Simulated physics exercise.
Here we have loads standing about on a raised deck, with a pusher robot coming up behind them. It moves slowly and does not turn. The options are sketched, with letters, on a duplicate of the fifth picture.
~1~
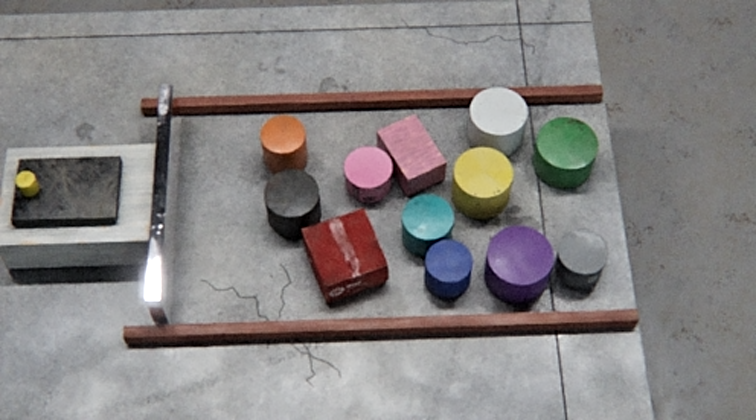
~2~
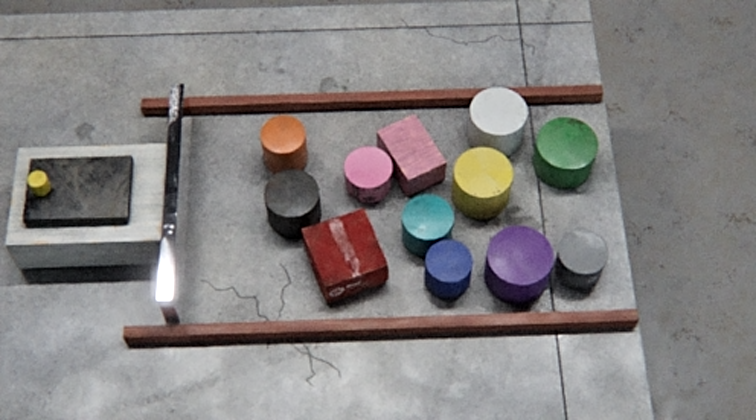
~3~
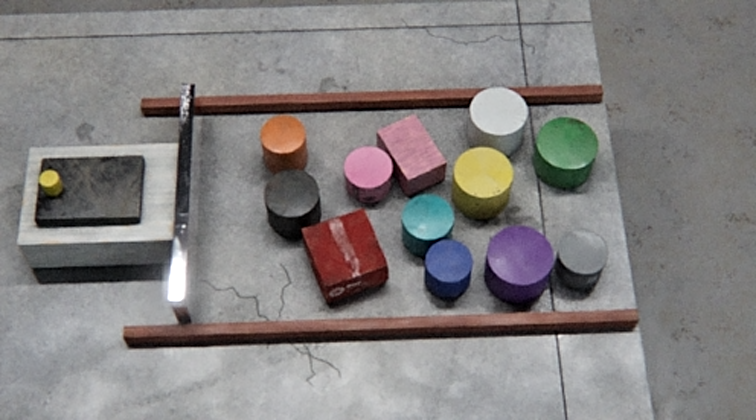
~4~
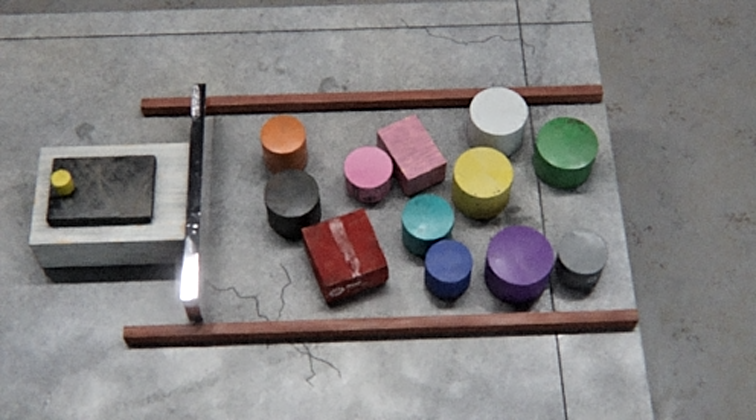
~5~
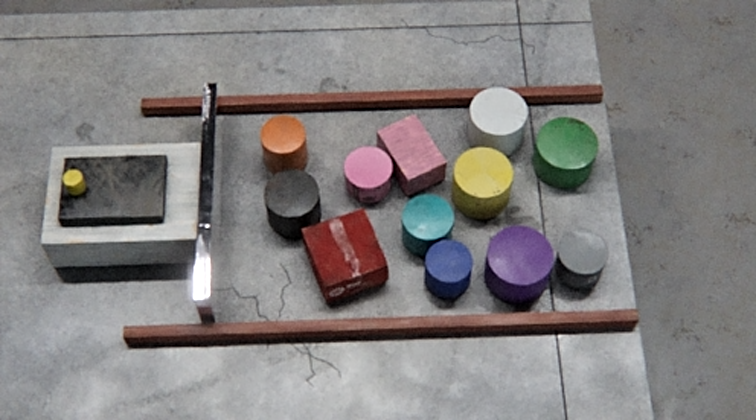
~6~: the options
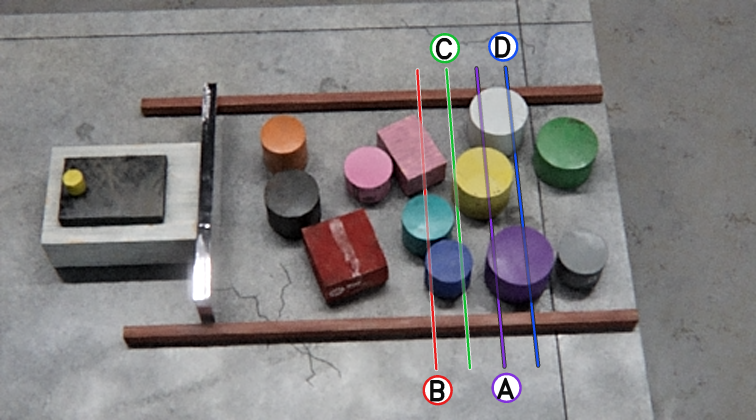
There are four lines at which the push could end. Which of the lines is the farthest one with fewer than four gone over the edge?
Up to line A.
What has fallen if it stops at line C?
It is the grey pail.
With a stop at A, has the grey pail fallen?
Yes.
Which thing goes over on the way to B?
The grey pail.
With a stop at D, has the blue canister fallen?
No.
On the marked copy, A at (490, 207); B at (426, 209); C at (457, 208); D at (521, 206).
Taking A. A third of the way, robot (225, 185); orange canister (339, 145); red parcel (357, 261).
Two thirds of the way, robot (327, 181); grey pail (623, 255); purple canister (568, 264).
When it is over, robot (404, 179); grey pail over the edge; purple canister over the edge; three fallen.
As for the rest, B is within the limit but short; C is within the limit but short; D drops four.
